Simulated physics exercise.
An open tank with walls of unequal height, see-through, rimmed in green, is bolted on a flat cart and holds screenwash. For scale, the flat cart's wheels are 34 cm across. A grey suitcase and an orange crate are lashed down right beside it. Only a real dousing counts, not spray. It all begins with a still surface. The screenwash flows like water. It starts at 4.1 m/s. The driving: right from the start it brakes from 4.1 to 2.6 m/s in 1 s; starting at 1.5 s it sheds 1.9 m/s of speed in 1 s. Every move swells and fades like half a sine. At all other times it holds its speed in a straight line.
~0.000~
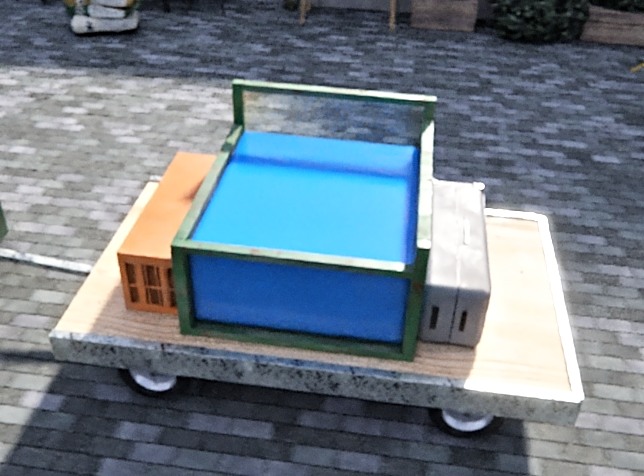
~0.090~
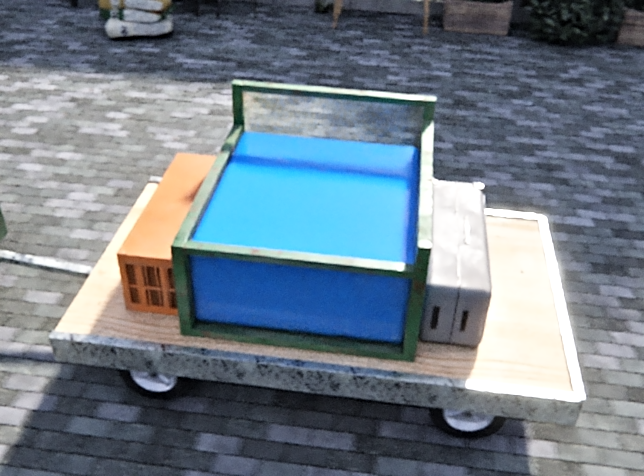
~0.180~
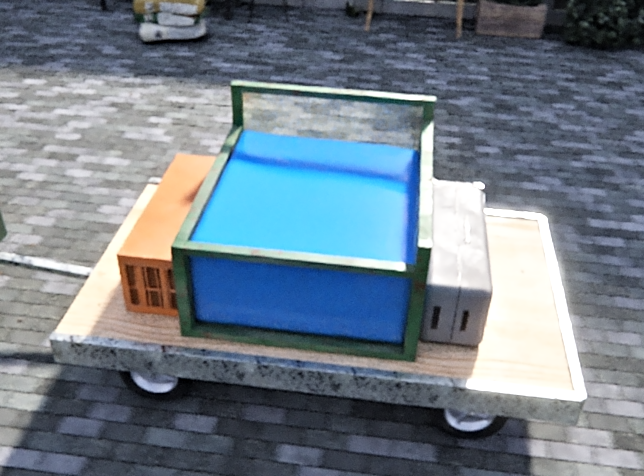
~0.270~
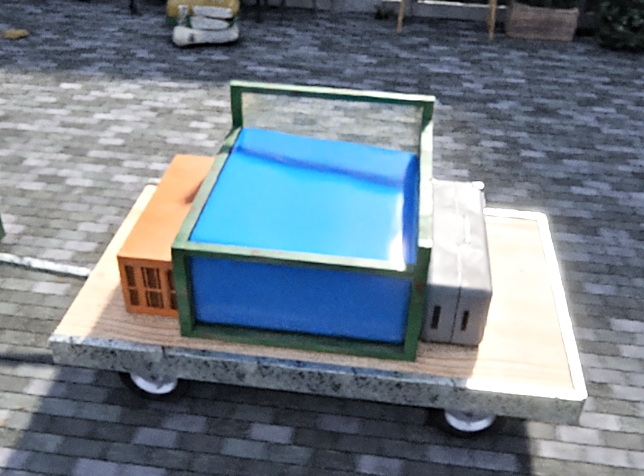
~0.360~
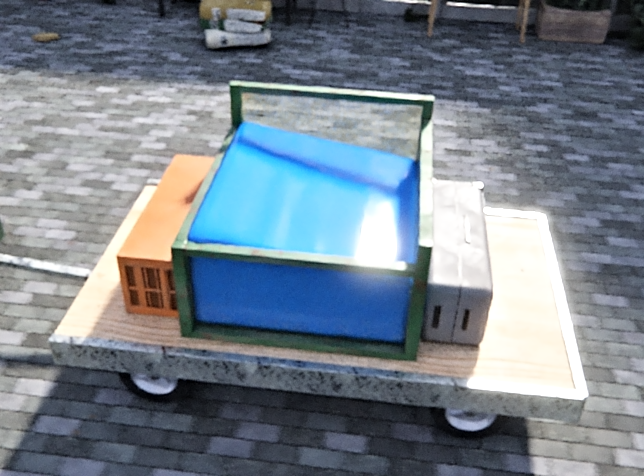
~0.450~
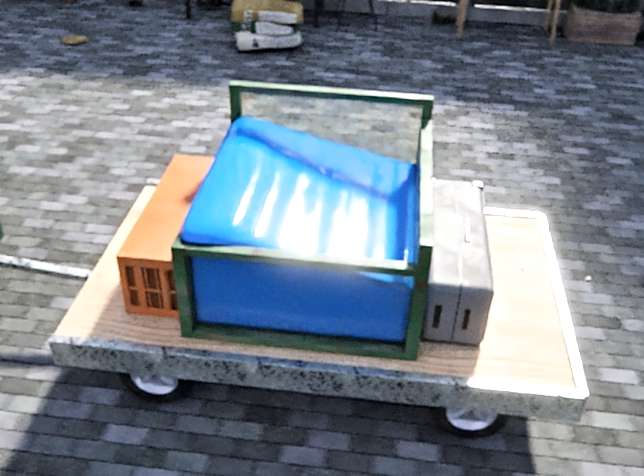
Blue liquid in an open, green-rimmed tank lies flat at first, as the cart carrying it rolls left across grey paving between an orange crate and a grey suitcase. Its surface then starts to tilt, climbing toward the left and dipping at the right, and the slope steepens as bright glints spread across it.
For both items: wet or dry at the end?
The grey suitcase keeps dry and the orange crate gets doused.
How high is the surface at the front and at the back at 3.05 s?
About 22 cm in front and 42 cm behind.
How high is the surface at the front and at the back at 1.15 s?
Front 36 cm, back 42 cm.
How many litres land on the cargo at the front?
Roughly 70 L.
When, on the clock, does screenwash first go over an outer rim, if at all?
Around 0.6 s.
By 1.15 s front 37 cm, middle 35 cm, back 41 cm above the floor; the loss stands at 7 per cent, over the front.
By 2.05 s front 57 cm, middle 31 cm, back 18 cm above the floor; the loss stands at 8 per cent, over the front.
By 3.05 s front 21 cm, middle 33 cm, back 43 cm above the floor; the loss stands at 20 per cent, over the front.
By 5.49 s the loss stands at 23 per cent, over the front; the grey suitcase has caught nothing and the orange crate 70 litres.
